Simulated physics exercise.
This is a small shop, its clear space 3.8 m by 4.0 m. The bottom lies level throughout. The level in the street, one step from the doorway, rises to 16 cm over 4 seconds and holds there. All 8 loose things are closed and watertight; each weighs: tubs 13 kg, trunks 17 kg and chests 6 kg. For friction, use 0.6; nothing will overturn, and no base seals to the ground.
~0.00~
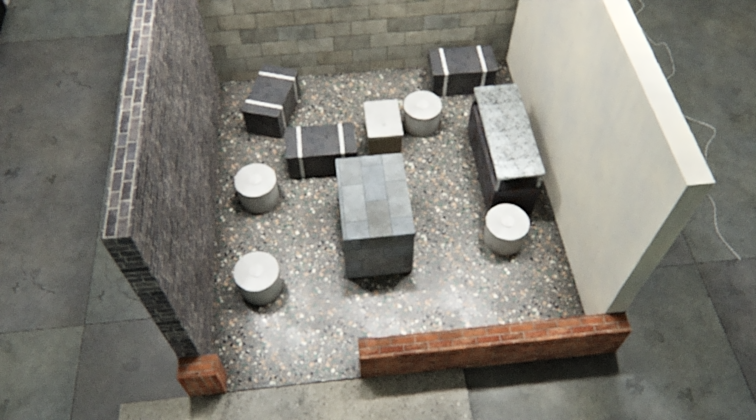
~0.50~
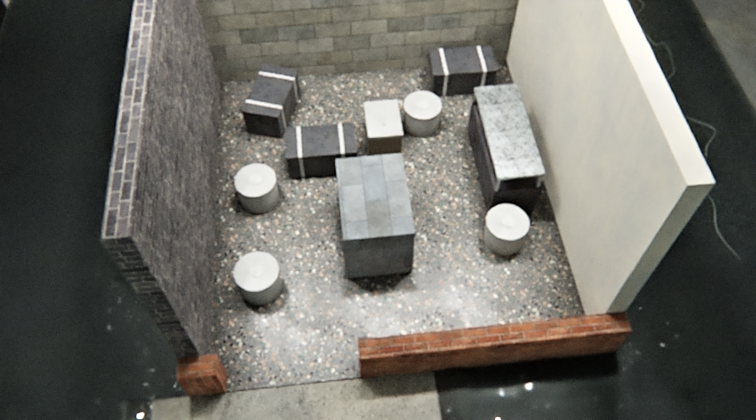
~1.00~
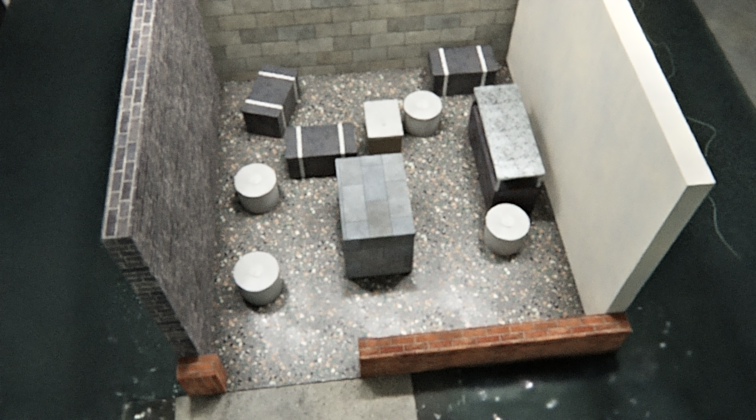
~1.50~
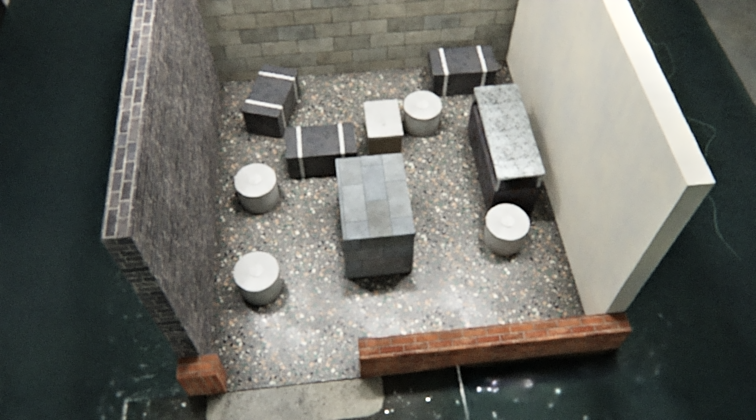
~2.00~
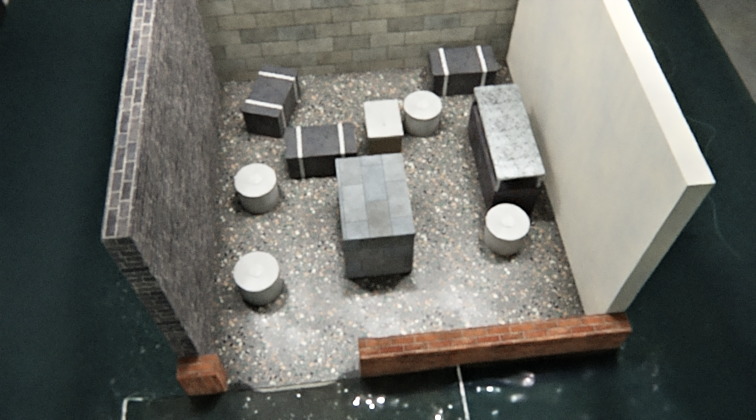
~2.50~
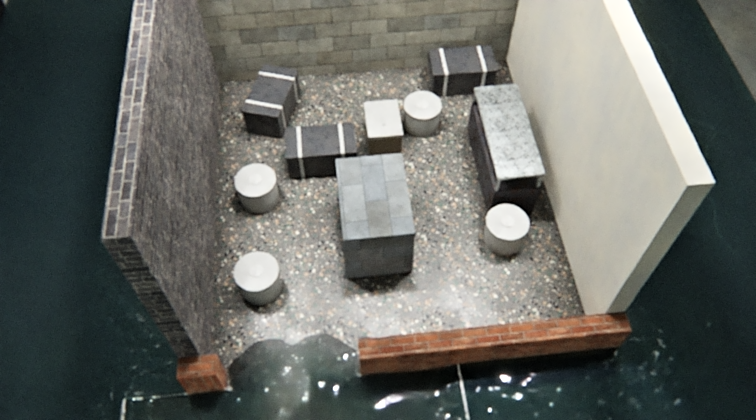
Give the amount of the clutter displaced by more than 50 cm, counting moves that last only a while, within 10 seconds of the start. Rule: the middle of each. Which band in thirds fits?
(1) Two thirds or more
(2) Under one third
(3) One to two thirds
3.
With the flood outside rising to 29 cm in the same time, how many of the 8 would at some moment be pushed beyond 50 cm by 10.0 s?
The answer would then be 8.
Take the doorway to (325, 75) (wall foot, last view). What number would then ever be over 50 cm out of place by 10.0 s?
Result: 3.
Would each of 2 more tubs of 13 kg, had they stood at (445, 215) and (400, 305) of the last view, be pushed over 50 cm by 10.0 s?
The first: Falls below it. The second: Falls below it.
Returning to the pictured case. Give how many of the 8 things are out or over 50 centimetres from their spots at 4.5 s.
By my tally, 0.
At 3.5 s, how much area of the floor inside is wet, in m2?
Close to 1.5 m2, I'd say.
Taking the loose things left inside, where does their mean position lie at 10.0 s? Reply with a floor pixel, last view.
I'd put it around (382, 128).
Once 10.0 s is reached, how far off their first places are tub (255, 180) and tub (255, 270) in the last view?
Shifts: 120 cm / 200 cm.
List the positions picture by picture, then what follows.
In the first frame, a tub at (423, 105), on the bottom; a trunk at (270, 90), on the bottom; 0.0 m2 under water; 0 of 8 have shifted.
In the second frame, a tub at (423, 105) rests on the ground; a trunk at (270, 90), on the bottom; water covers 0.0 m2; 0 of 8 have shifted.
In the third frame, a tub at (423, 105) rests on the ground; a trunk at (270, 90) rests on the ground; water covers 0.0 m2; 0 of 8 have shifted.
In the fourth frame, a tub at (423, 105) rests on the ground; a trunk at (270, 90) rests on the ground; water covers 0.0 m2; 0 of 8 have shifted.
In the fifth frame, a tub at (423, 105) rests on the ground; a trunk at (270, 90), on the bottom; 0.0 m2 under water; 0 of 8 have shifted.
In the sixth frame, a tub at (423, 105) rests on the ground; a trunk at (270, 90), on the bottom; 0.2 m2 under water; 0 of 8 have shifted.
After 3.5 s 0 of 8 are over 50 cm from their spots; 0 afloat.
After 4.5 s 0 of 8 are over 50 cm from their spots; 0 afloat.
After 7.0 s 2 of 8 are over 50 cm from their spots; 1 afloat.
After 10.0 s 3 of 8 are over 50 cm from their spots, and 3 have been at some point; 5 afloat.
